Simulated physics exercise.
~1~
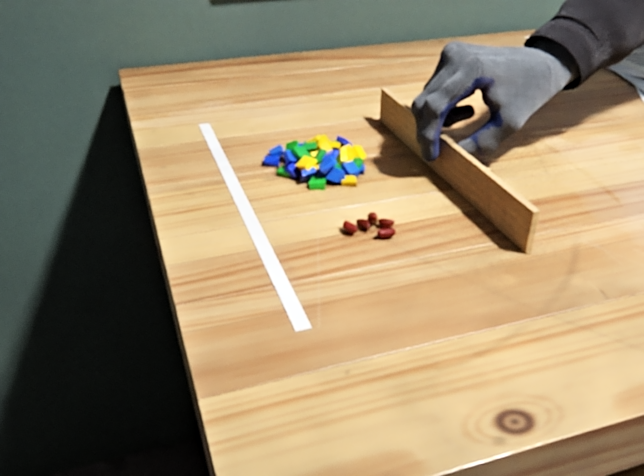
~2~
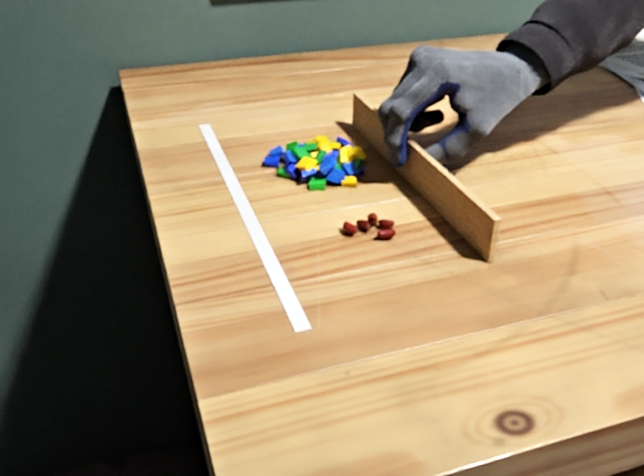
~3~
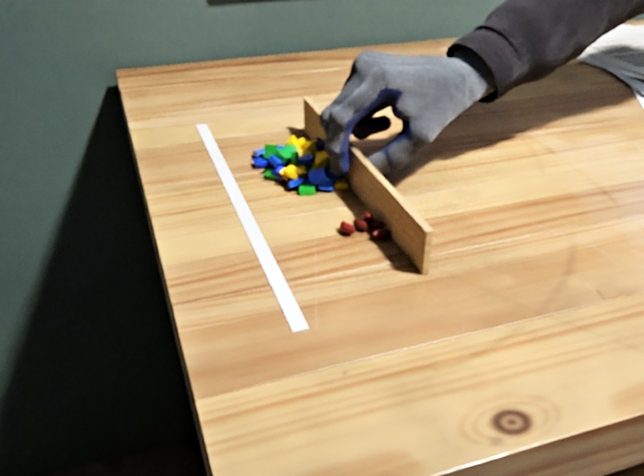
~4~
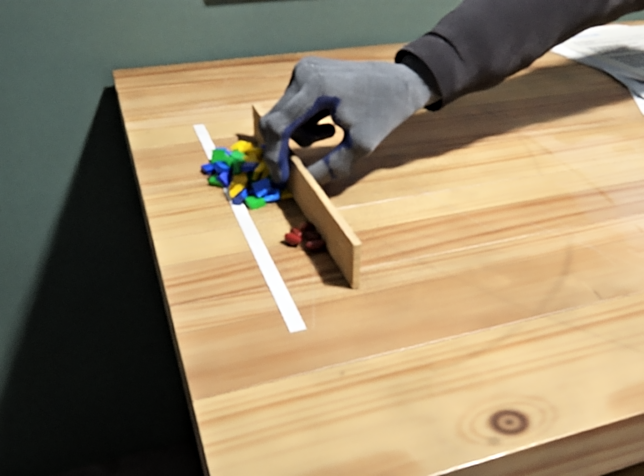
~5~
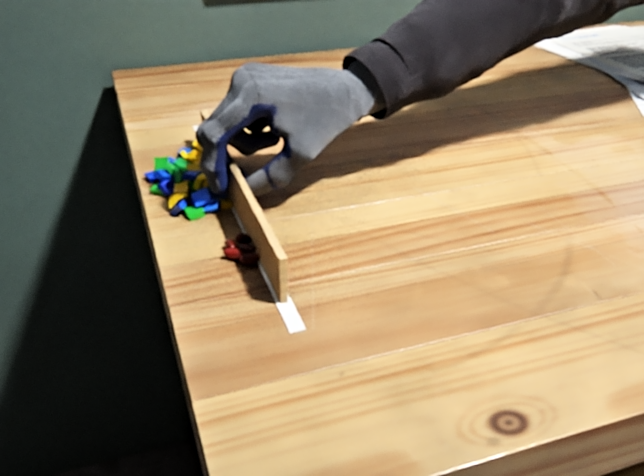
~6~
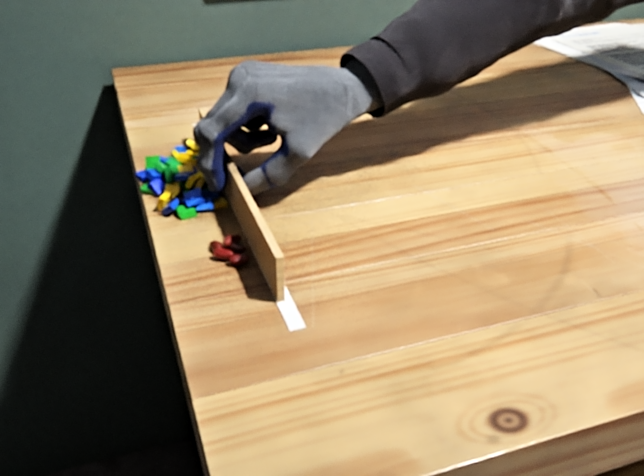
The clip opens on a pale wooden table crossed by a strip of white tape, with a heap of blue, green and yellow pieces and a smaller cluster of dark red ones lying between the tape and an upright board. A gray-gloved hand slides the board left, at first touching neither lot. The board reaches the colorful heap and the red pieces and pushes both along. The colorful pieces cross the tape ahead of it. The hand stops the board at the tape, and both batches shift slightly before ending near the left edge, all still on the table.
